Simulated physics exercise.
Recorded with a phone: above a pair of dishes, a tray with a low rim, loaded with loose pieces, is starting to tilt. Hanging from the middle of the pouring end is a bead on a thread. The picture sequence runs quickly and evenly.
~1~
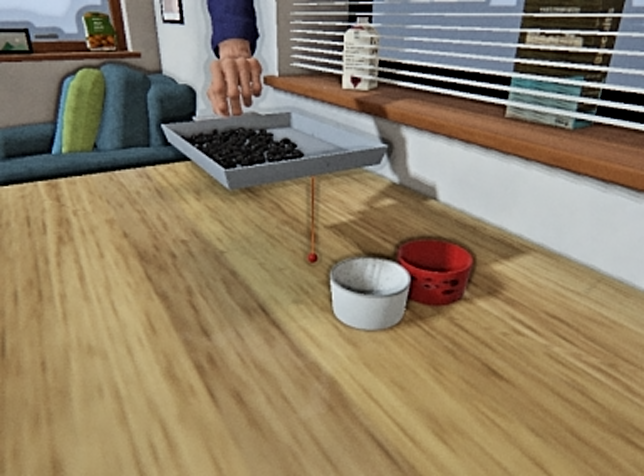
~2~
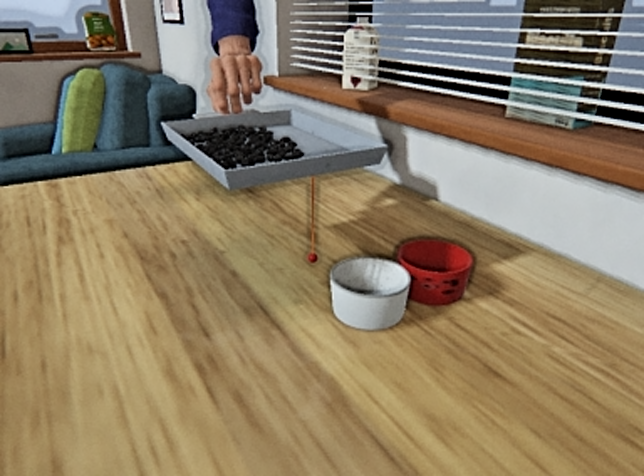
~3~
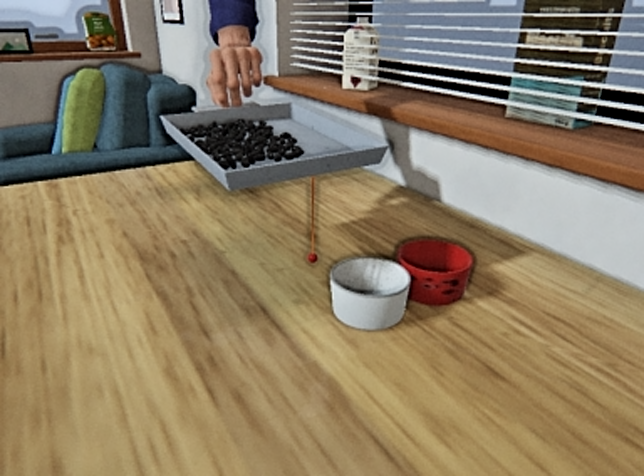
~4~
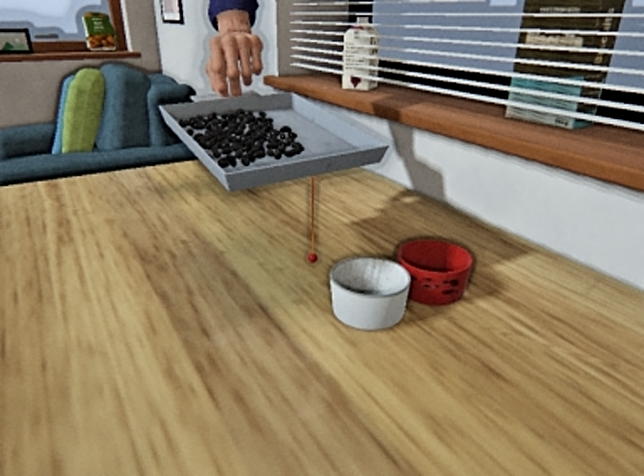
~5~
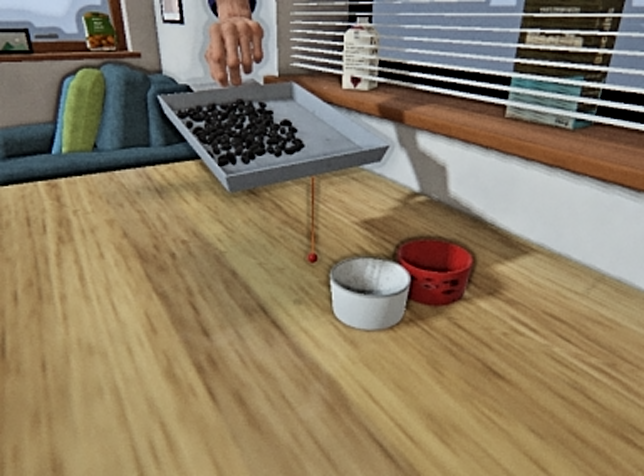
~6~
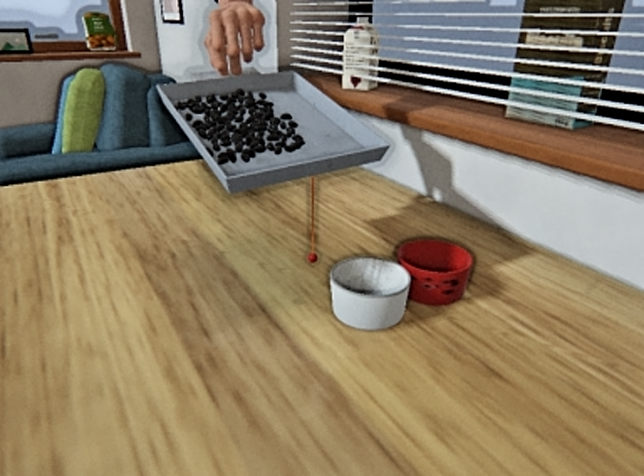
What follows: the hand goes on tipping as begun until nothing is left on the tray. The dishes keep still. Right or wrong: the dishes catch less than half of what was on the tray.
Right - they catch less than half.
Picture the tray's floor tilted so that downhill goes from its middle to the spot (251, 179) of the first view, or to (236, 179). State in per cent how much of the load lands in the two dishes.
The first try would leave around 0 per cent there, the second around 0 per cent.
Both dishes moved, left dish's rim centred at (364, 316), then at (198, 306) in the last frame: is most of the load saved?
Short of half and then Short of half.
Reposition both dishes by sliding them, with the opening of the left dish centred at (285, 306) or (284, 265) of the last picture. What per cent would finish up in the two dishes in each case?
You'd get near 80 per cent and afterwards near 0 per cent.
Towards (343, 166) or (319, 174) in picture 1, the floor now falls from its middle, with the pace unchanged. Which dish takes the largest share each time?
Leftward dish at the first place, Leftward dish at the second.
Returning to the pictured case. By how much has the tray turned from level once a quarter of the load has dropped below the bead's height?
Roughly 105 degrees from level.
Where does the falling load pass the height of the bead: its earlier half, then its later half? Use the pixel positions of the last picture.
The leading part at (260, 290), the rest of it at (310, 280).
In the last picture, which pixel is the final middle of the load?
Roughly pixel (291, 349).
Just after the last frame, tray tipped steeply; almost all on the tray; just a few in the air.
A moment on, tray tipped right over; almost all on the tray; just a few outside both.
Further on, tray tipped past a quarter turn; about a tenth in the left dish; the larger part outside both.
When it is over, tray tipped past a quarter turn; about a tenth in the left dish; not one in the right dish; the larger part outside both.
